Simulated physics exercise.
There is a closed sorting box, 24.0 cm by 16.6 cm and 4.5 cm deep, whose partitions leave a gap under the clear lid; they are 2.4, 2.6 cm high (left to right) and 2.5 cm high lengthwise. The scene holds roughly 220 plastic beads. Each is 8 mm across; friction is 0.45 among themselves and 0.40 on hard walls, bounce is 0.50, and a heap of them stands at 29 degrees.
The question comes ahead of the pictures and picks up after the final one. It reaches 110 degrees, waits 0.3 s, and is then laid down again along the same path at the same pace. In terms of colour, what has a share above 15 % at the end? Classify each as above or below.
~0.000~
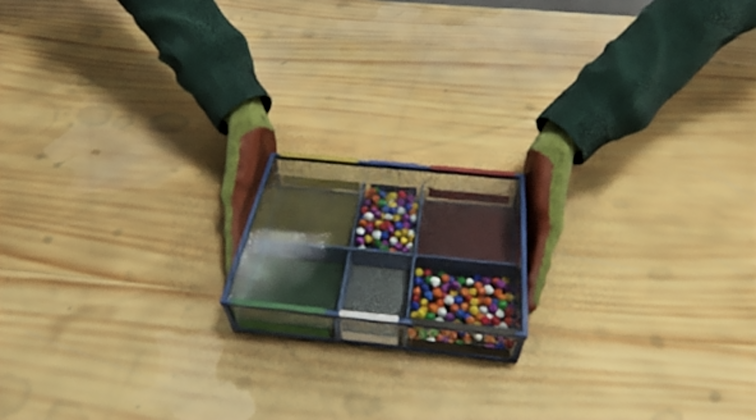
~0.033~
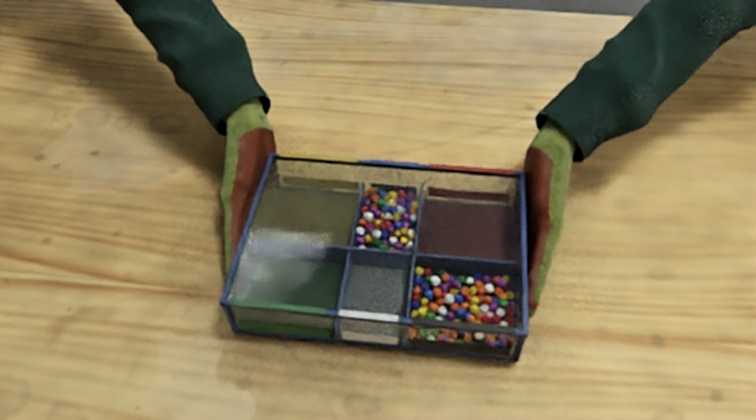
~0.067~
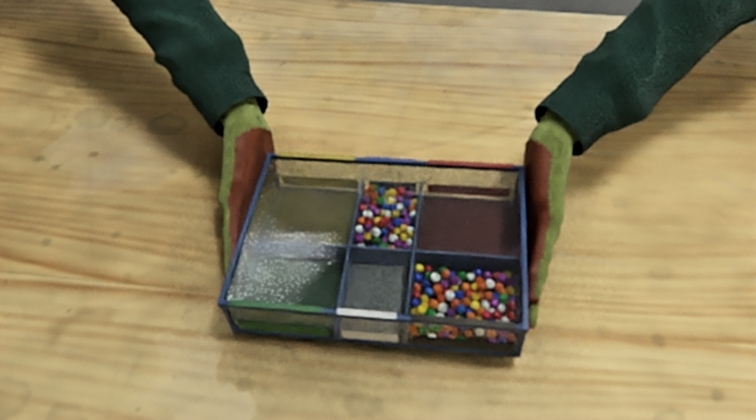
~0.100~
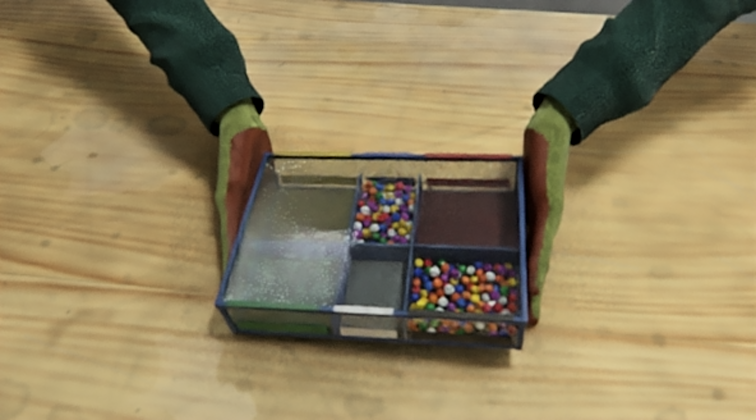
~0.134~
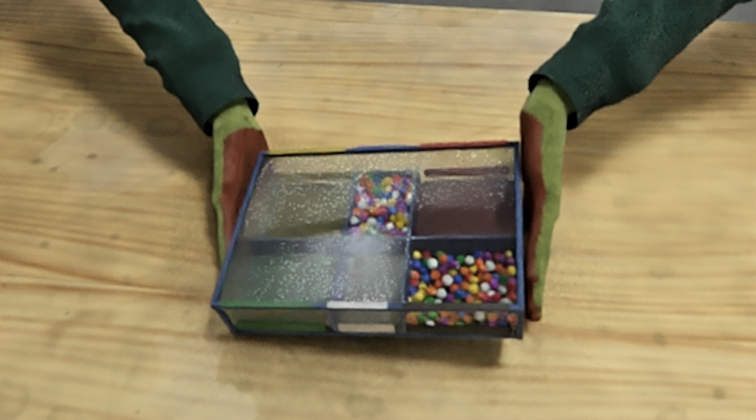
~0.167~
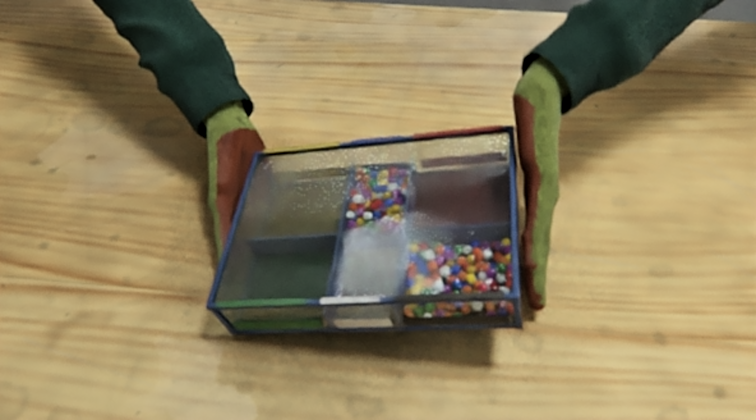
Classification: Red below, blue below, green above, yellow above, white below, black below.
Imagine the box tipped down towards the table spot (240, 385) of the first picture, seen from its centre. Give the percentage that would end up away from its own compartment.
About 85 per cent.
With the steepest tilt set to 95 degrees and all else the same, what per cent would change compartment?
Roughly 85 %.
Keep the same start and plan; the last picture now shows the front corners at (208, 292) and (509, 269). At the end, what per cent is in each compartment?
By the end red holds 0%, blue holds 5%, green holds 20%, yellow holds 75%, white holds 0% and black holds 0%.
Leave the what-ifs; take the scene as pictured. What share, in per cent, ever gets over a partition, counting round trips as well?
I'd say near 100 percent of them.
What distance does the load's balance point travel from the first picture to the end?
13.0 cm or thereabouts.
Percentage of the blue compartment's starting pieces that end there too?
0 %.
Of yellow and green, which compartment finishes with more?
It is the green one.
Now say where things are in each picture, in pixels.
In the first picture, box tilt 0 degrees, front corners at (226, 300) and (522, 333); blue 50 %, black 50 %.
In the second picture, box tilt 1 degrees, front corners at (226, 301) and (523, 331).
In the third picture, box tilt 2 degrees, front corners at (224, 302) and (523, 326).
In the fourth picture, box tilt 5 degrees, front corners at (221, 302) and (522, 318), lowest corner left front.
In the fifth picture, box tilt 9 degrees, front corners at (217, 303) and (518, 307), lowest corner left front.
In the sixth picture, box tilt 13 degrees, front corners at (212, 305) and (513, 294), lowest corner left front; blue 50 %, black 50 %. The box's pace is about 125 degrees a second.
Then, at 1.12 s, tilt 110 degrees; green 40 %, yellow 35 %, white 10 %, black 15 %.
After 1.76 s, tilt 59 degrees; green 70 %, yellow 30 %.
Then, at 2.44 s, tilt 0 degrees; green 70 %, yellow 30 %.
In the end, at 3.0 s, red 0 %, blue 0 %, green 70 %, yellow 30 %, white 0 %, black 0 %.
